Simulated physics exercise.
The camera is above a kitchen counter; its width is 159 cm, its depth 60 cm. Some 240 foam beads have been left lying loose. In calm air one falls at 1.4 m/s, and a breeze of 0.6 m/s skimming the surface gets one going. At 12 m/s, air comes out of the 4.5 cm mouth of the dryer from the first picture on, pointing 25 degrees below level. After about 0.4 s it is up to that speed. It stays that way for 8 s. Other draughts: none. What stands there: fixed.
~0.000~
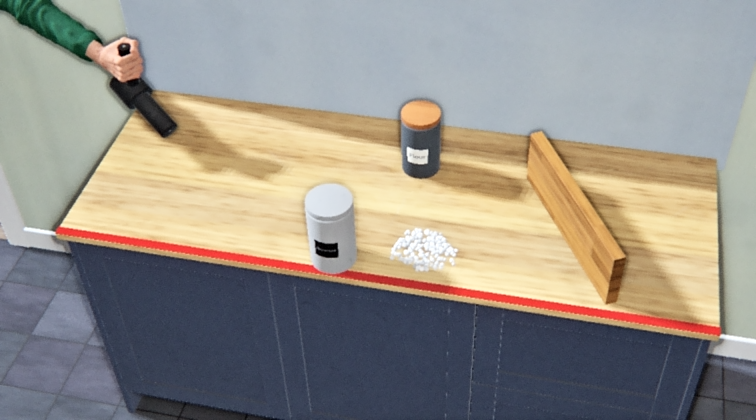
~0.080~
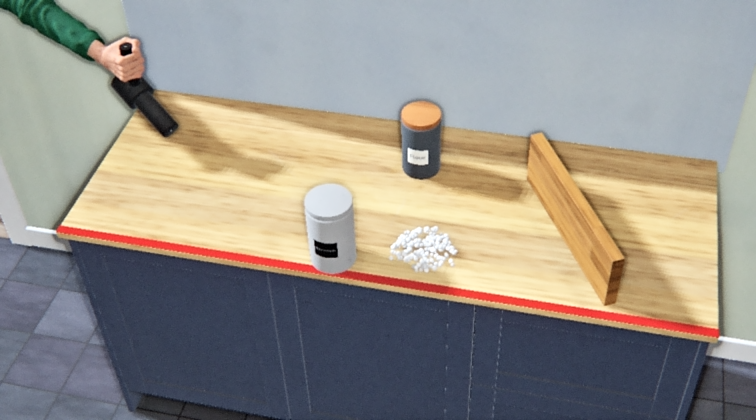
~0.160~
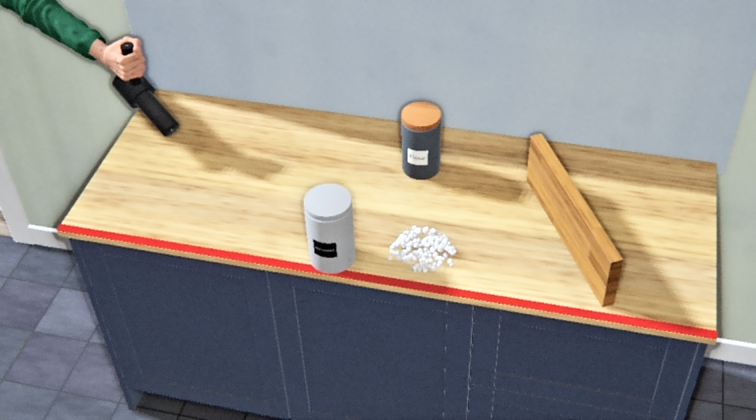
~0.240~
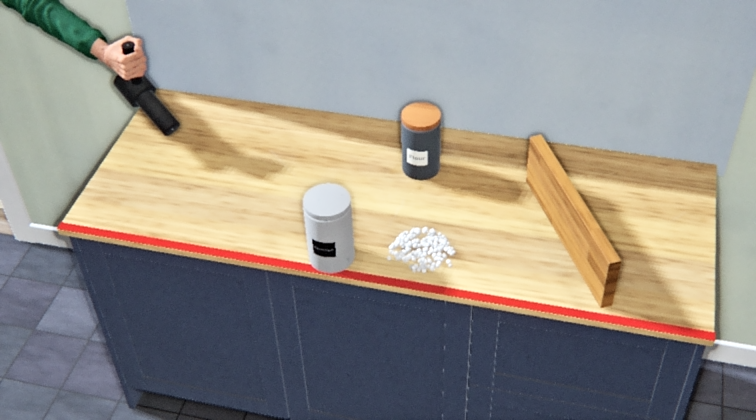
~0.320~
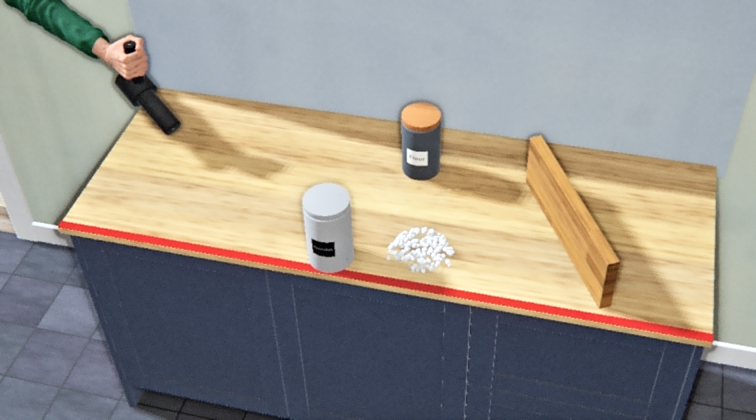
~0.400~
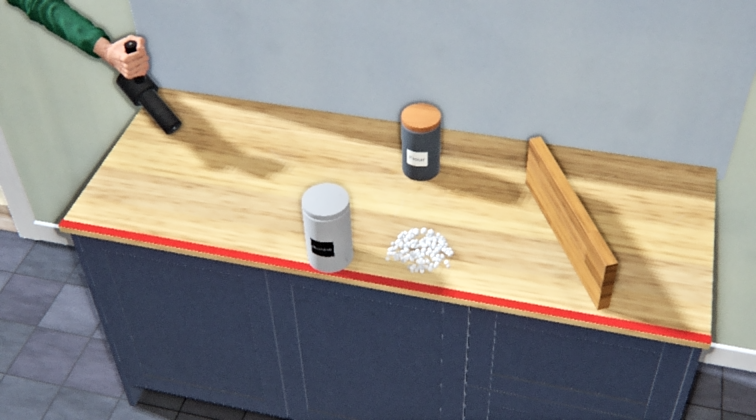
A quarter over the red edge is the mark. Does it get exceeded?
Yes, it is passed.
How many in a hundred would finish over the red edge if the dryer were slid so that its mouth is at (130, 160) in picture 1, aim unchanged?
That would come to roughly 40 %.
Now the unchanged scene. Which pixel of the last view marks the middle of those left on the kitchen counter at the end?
(579, 270).
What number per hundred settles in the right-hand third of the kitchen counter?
Something close to 15 % ends up there.
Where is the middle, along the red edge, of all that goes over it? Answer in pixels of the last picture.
Around (509, 308).
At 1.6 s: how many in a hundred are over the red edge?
80 %, roughly.
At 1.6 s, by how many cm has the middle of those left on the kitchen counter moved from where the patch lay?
It works out to close to 35 cm.
After 1.6 s the count stands so, 78 % are over the red edge; the middle of those still in play is near (571, 267).
After 2.6 s the count stands so, 82 % are over the red edge; the middle of those still in play is near (577, 270).
After 4.4 s the count stands so, 82 % are over the red edge; the middle of those still in play is near (577, 270).
After 8.0 s, at the end, 85 % are over the red edge; the middle of those still in play is near (579, 270).
